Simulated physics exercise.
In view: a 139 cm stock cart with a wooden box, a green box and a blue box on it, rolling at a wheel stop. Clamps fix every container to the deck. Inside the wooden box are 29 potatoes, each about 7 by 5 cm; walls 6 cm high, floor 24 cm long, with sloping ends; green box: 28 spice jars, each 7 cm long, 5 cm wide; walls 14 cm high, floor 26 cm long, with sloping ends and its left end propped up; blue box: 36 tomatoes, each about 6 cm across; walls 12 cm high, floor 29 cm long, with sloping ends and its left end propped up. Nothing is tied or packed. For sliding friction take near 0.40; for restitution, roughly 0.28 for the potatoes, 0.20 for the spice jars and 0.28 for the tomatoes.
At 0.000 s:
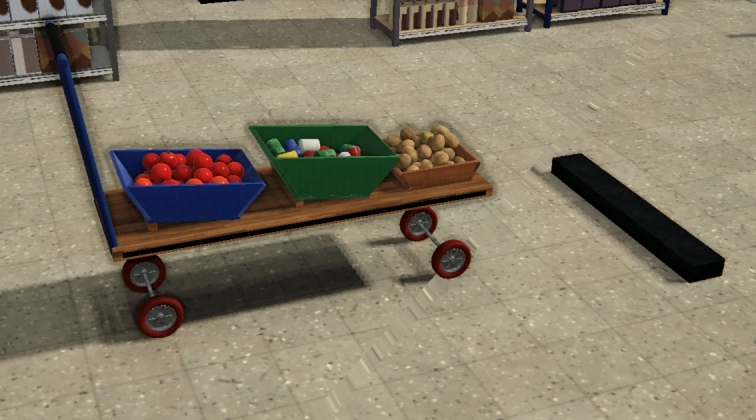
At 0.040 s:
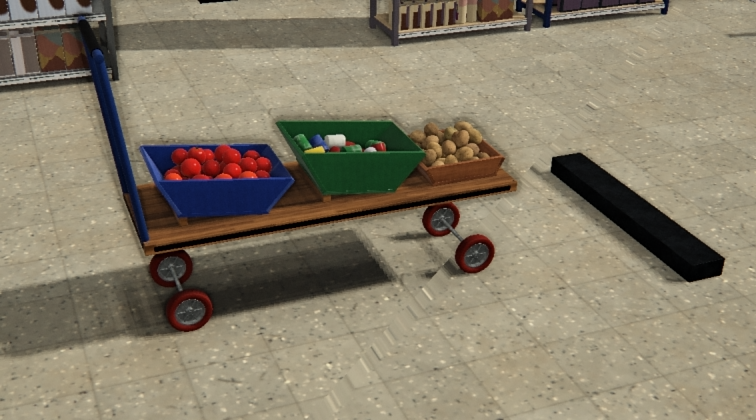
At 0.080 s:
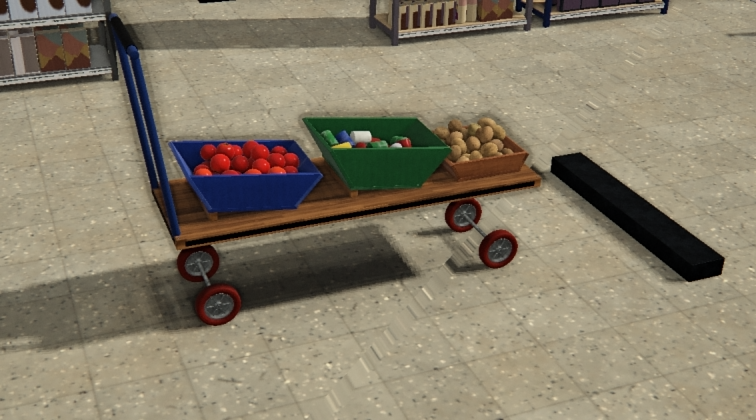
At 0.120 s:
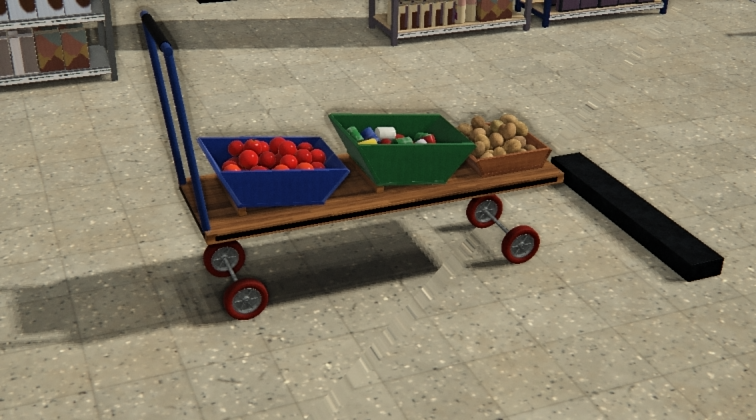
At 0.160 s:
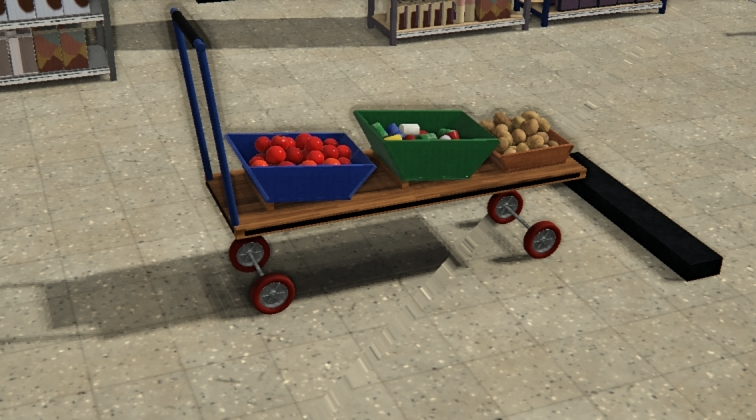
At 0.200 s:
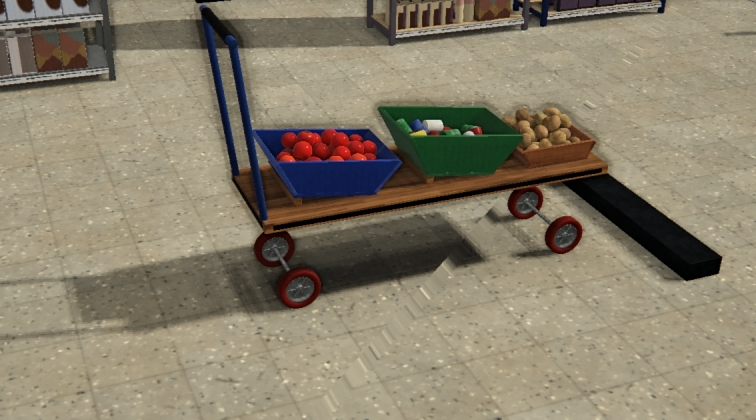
A store aisle with a speckled, tiled floor and metal shelving along the back is seen from slightly above, the view staying still. A wooden-decked cart with red wheels and a blue handle at its left carries a blue box of red balls, a green box of small colourful items and a brown box of potatoes, with a black bar lying to the right. The cart rolls steadily rightward toward the bar, its load riding along in place.
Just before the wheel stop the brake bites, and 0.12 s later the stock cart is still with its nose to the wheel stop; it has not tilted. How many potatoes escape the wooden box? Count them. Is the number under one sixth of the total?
I'd say the outflow rises past a sixth of the load.
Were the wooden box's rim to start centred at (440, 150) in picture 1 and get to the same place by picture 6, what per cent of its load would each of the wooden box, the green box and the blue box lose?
Result - wooden box: 10 per cent; green box: 0 per cent; blue box: 10 per cent.
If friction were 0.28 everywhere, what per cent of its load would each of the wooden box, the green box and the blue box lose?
In that setup wooden box sheds 20 percent, green box sheds 10 percent, and blue box sheds 20 percent.
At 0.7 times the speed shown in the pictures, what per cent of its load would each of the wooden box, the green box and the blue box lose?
Then the wooden box sheds 10 per cent, the green box 0 per cent, and the blue box 10 per cent.
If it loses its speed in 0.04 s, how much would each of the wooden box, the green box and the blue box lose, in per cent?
Wooden box 30 %, green box 20 %, blue box 20 %.
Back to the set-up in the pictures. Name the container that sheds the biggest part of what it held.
Answer: The wooden box.
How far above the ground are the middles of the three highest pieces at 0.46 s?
Mean height: Some 64 cm.
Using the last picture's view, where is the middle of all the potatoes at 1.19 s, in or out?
(612, 128).
After 0.24 s, the brake bites.
After 0.34 s, the wooden box has all 29, the green box has all 28 and the blue box has all 36.
After 0.46 s, the wooden box is down by 5 of 29, the green box has all 28 and the blue box is down by 2 of 36.
After 0.69 s, the wooden box is down by 8 of 29, the green box is down by 1 of 28 and the blue box is down by 4 of 36.
Final count (at 1.19 s), the wooden box is down by 8 of 29, the green box is down by 1 of 28 and the blue box is down by 4 of 36. Asked share, 8 of 29, 28 per cent.
